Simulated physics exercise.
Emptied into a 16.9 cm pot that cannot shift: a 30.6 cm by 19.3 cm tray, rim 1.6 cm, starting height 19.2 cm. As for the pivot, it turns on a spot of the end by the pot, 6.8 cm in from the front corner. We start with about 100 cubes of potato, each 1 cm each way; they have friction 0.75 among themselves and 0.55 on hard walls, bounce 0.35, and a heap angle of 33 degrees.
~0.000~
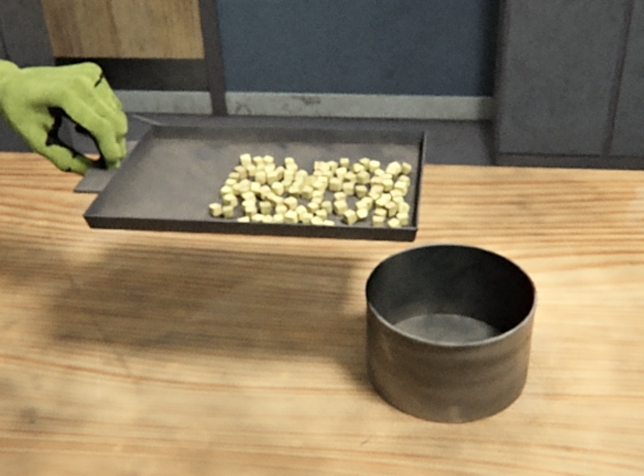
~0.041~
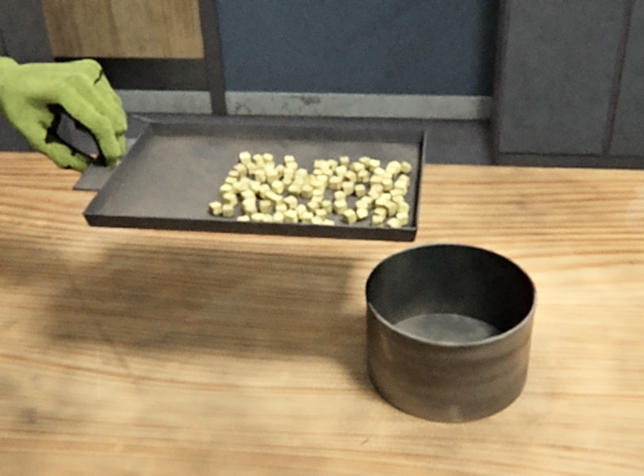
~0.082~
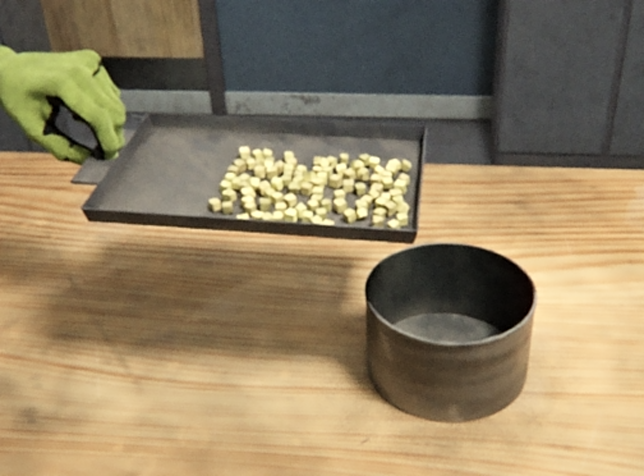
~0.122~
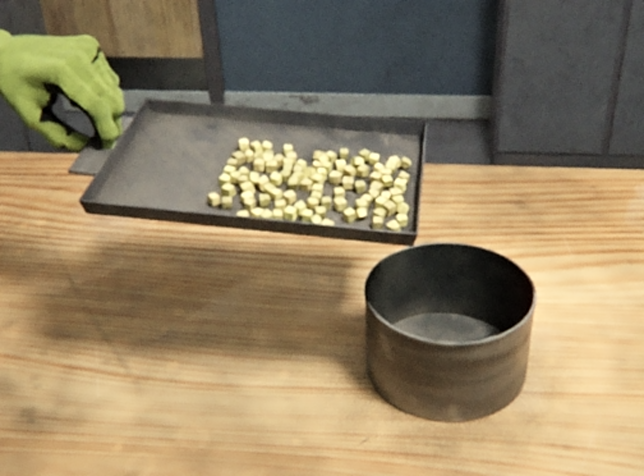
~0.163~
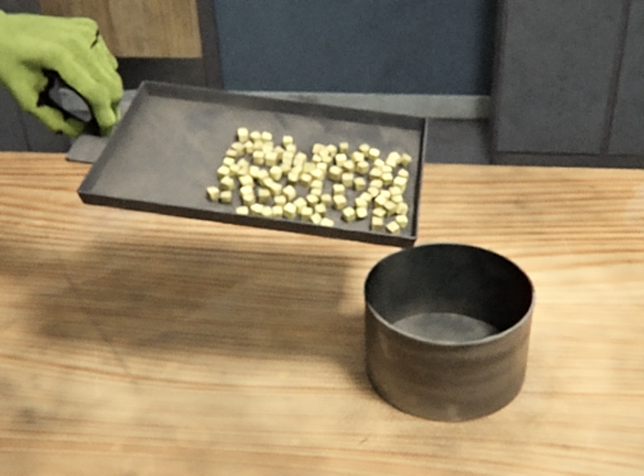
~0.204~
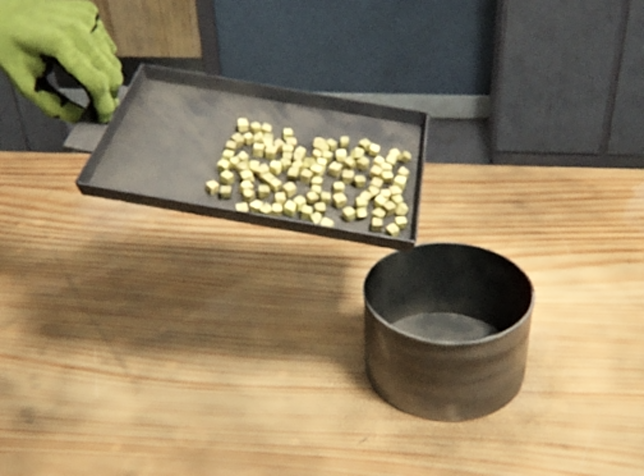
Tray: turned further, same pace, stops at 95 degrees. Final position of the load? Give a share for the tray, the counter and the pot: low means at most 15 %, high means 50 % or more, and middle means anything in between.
Shares: Left on the tray low, counter middle, pot high.
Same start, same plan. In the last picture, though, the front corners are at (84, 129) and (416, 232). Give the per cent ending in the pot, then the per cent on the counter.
Pot 90 % / counter 5 %.
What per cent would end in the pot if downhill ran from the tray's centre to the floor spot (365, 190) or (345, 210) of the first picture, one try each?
Roughly 65 % for the first direction, roughly 85 % for the second.
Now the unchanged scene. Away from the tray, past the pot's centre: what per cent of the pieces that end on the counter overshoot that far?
50 per cent.
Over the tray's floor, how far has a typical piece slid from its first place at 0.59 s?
4 cm.
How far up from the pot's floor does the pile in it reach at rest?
Around 2.0 cm above the floor.
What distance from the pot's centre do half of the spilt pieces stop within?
I'd say close to 16 centimetres.
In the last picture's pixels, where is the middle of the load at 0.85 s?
At that moment the load's centre is around (383, 237).
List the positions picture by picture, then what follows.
Tray tilt 0 degrees, front corners at (88, 214) and (414, 227); middle of the pieces at (318, 188); pot at (450, 289), in the first picture.
Tray tilt 1 degrees, front corners at (87, 212) and (414, 227); middle of the pieces at (318, 187), in the second picture.
Tray tilt 3 degrees, front corners at (86, 206) and (414, 229); middle of the pieces at (318, 184), in the third picture.
Tray tilt 6 degrees, front corners at (84, 199) and (414, 232), lowest corner right front; middle of the pieces at (317, 180), in the fourth picture.
Tray tilt 10 degrees, front corners at (82, 190) and (413, 235), lowest corner right front; middle of the pieces at (317, 176), in the fifth picture.
Tray tilt 14 degrees, front corners at (80, 181) and (413, 239), lowest corner right front; middle of the pieces at (317, 172); pot at (448, 288). The tray's pace is about 100 degrees a second, in the sixth picture.
After 0.59 s, tilt 53 degrees; the tray holds 100 %, the pot 0 %.
Then, at 0.85 s, tilt 79 degrees; the tray holds 70 %, the pot 10 %.
After 1.22 s, tilt 95 degrees; the tray holds 10 %, the pot 50 %.
At rest (2.4 s), tray 0 %, counter 35 %, pot 65 %.
